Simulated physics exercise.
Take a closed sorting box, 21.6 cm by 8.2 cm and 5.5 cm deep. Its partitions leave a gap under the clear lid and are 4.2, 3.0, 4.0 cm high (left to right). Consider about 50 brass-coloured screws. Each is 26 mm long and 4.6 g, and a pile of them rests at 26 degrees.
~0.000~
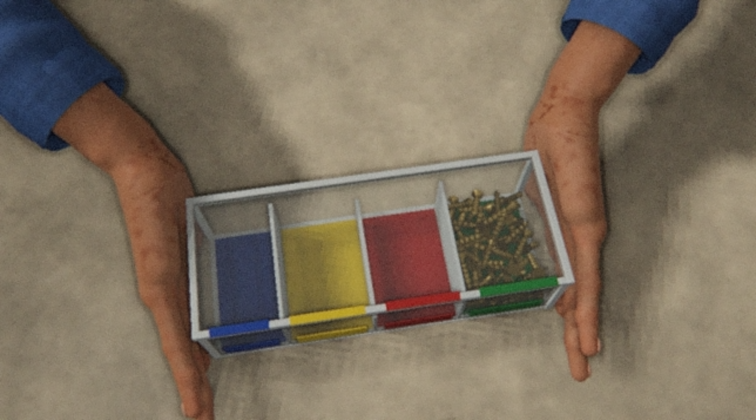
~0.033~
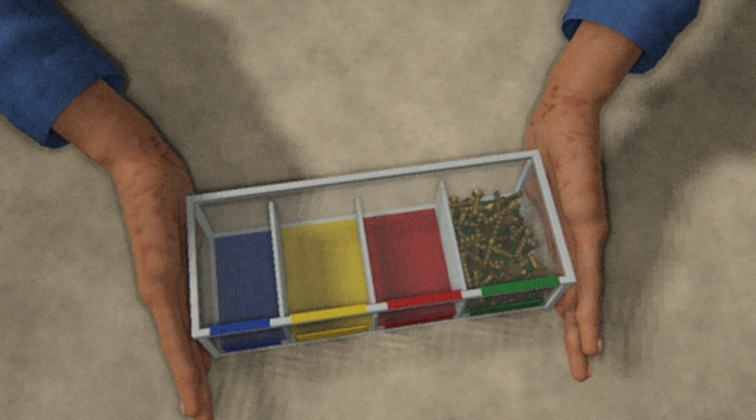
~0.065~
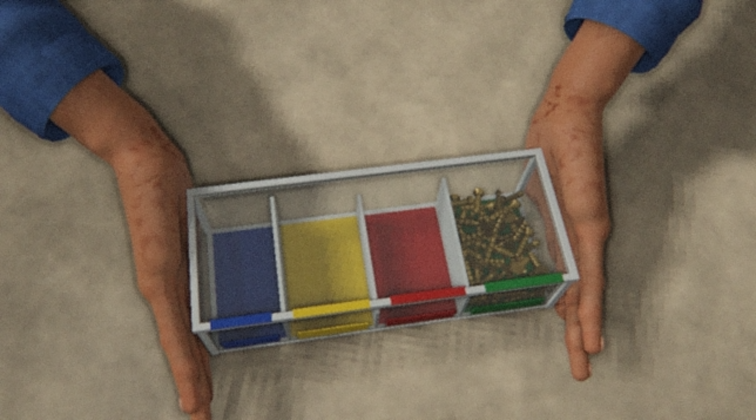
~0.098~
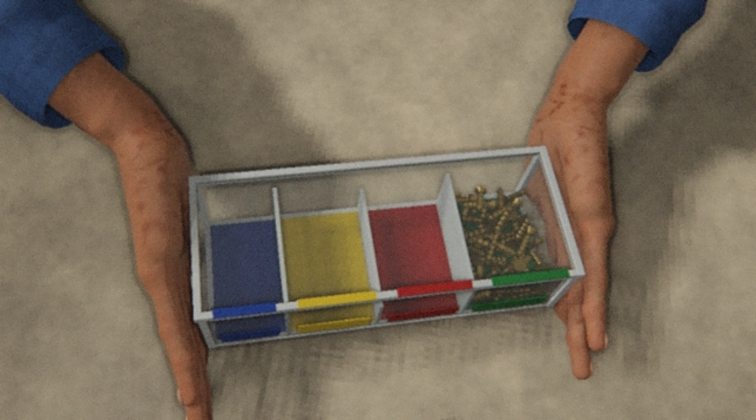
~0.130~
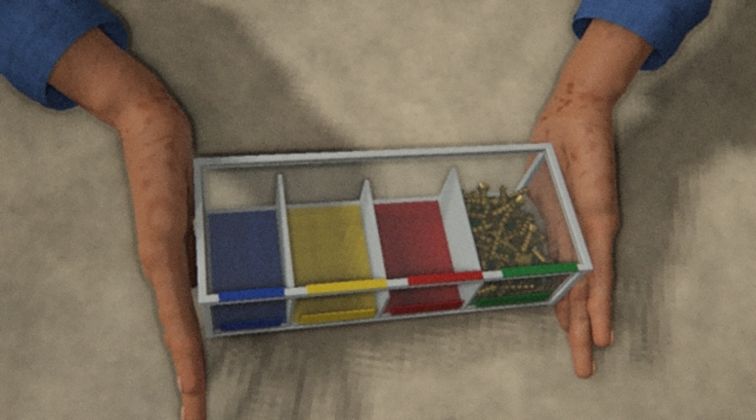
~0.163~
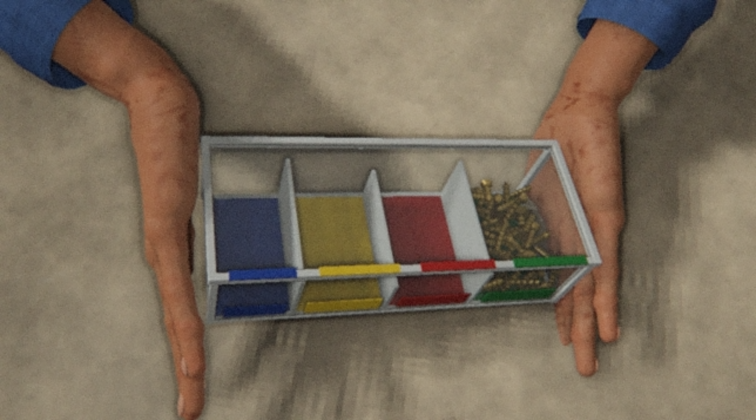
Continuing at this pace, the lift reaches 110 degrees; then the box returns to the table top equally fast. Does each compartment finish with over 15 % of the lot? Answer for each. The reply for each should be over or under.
For red compartment it is under, for blue compartment it is under, for green compartment it is over, for yellow compartment it is under.
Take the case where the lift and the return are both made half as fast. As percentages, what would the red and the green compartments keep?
Red 0, green 100.
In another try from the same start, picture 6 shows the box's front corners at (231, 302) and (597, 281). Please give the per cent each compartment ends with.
Each compartment ends like this: Red 0 per cent, blue 0 per cent, green 100 per cent, yellow 0 per cent.
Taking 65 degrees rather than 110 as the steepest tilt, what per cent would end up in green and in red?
In per cent, green comes to 100 and red to 0.
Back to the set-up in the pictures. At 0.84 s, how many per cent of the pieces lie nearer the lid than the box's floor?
Roughly 40 per cent.
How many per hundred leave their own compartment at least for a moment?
0 %, roughly.
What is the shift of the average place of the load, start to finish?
I'd put the distance at roughly 0.5 cm.
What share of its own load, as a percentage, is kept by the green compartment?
Something like 100 per cent.
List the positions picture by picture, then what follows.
In the first frame, box tilt 0 degrees, front corners at (200, 333) and (565, 278); green 100 %.
In the second frame, box tilt 1 degrees, front corners at (200, 331) and (567, 277).
In the third frame, box tilt 3 degrees, front corners at (200, 325) and (570, 275).
In the fourth frame, box tilt 6 degrees, front corners at (202, 314) and (575, 271), lowest corner right back.
In the fifth frame, box tilt 11 degrees, front corners at (207, 297) and (583, 265), lowest corner right back.
In the sixth frame, box tilt 16 degrees, front corners at (216, 275) and (592, 259), lowest corner right back; green 100 %. The box's pace is about 155 degrees a second.
After 0.84 s, tilt 110 degrees; green 100 %.
After 1.29 s, tilt 48 degrees; green 100 %.
Then, at 1.81 s, tilt 0 degrees; green 100 %.
By 2.4 s all is still; red 0 %, blue 0 %, green 100 %, yellow 0 %.
